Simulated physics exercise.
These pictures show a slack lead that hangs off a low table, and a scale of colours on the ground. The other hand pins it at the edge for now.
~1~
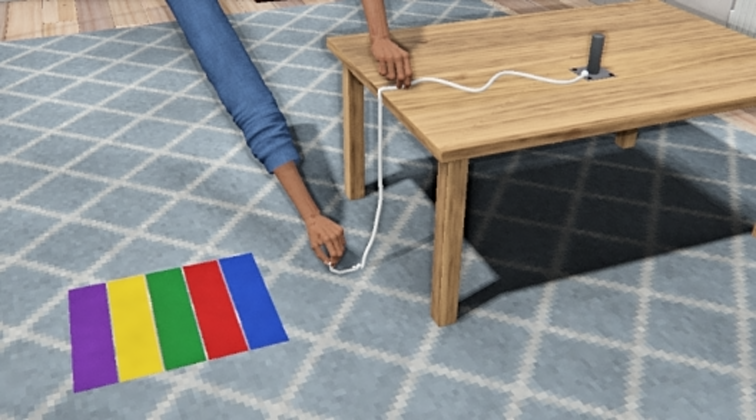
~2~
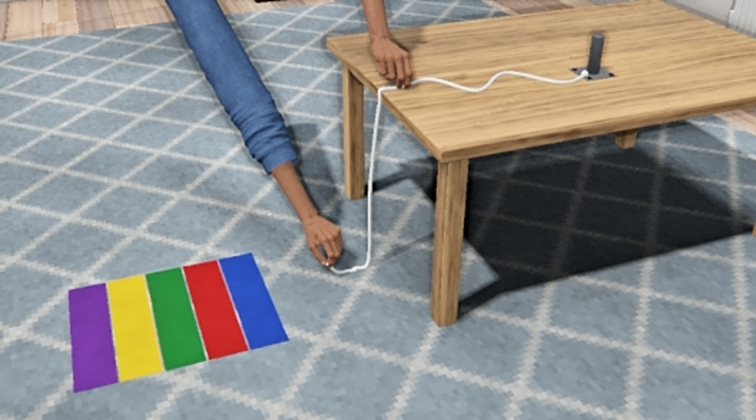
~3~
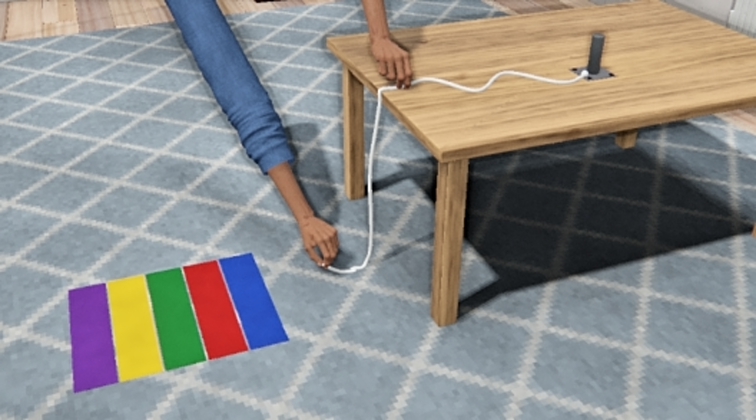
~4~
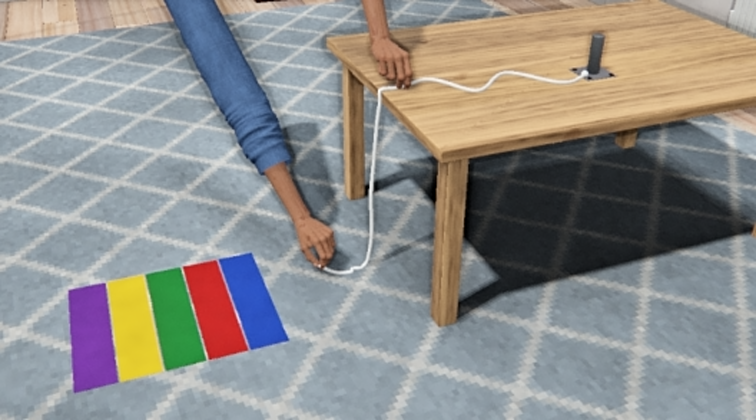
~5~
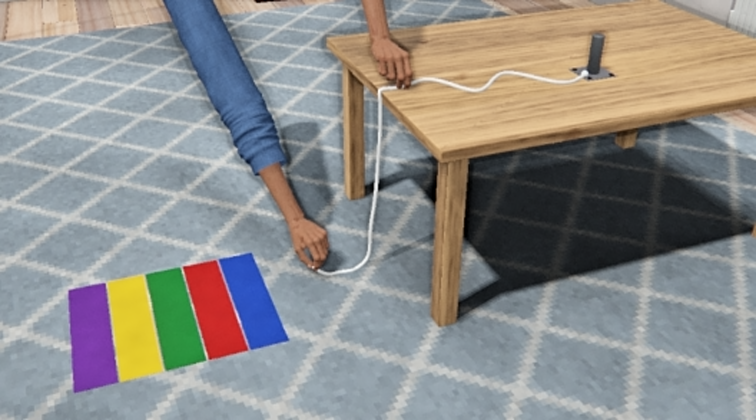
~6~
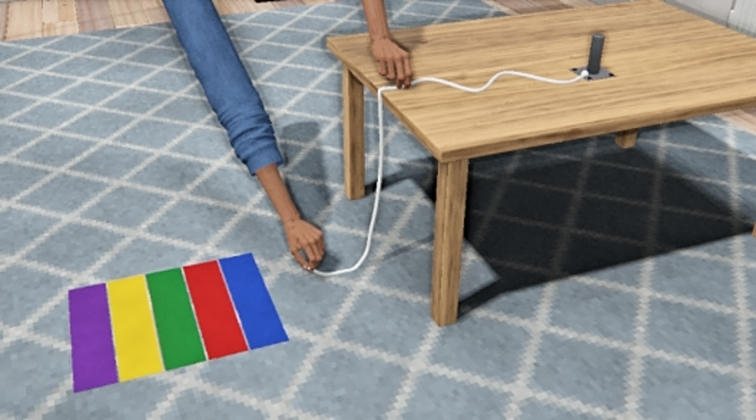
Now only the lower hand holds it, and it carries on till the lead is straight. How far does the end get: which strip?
The end stops over the yellow strip.
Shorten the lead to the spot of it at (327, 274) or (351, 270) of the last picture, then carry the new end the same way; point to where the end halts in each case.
Near (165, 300) and (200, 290).
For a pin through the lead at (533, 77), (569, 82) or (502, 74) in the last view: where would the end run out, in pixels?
In that order: (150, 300), (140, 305) and (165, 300).
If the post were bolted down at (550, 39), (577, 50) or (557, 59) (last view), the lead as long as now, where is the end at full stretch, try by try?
The places are (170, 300), (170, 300) and (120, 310).
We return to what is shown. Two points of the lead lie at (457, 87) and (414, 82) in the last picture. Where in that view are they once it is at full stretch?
About (414, 90), and the other about (369, 108).
Soon after, end near (200, 291); over red.
Then, end near (158, 301); over green.
At full stretch, end near (133, 306); over yellow. It gets as far as the yellow strip.
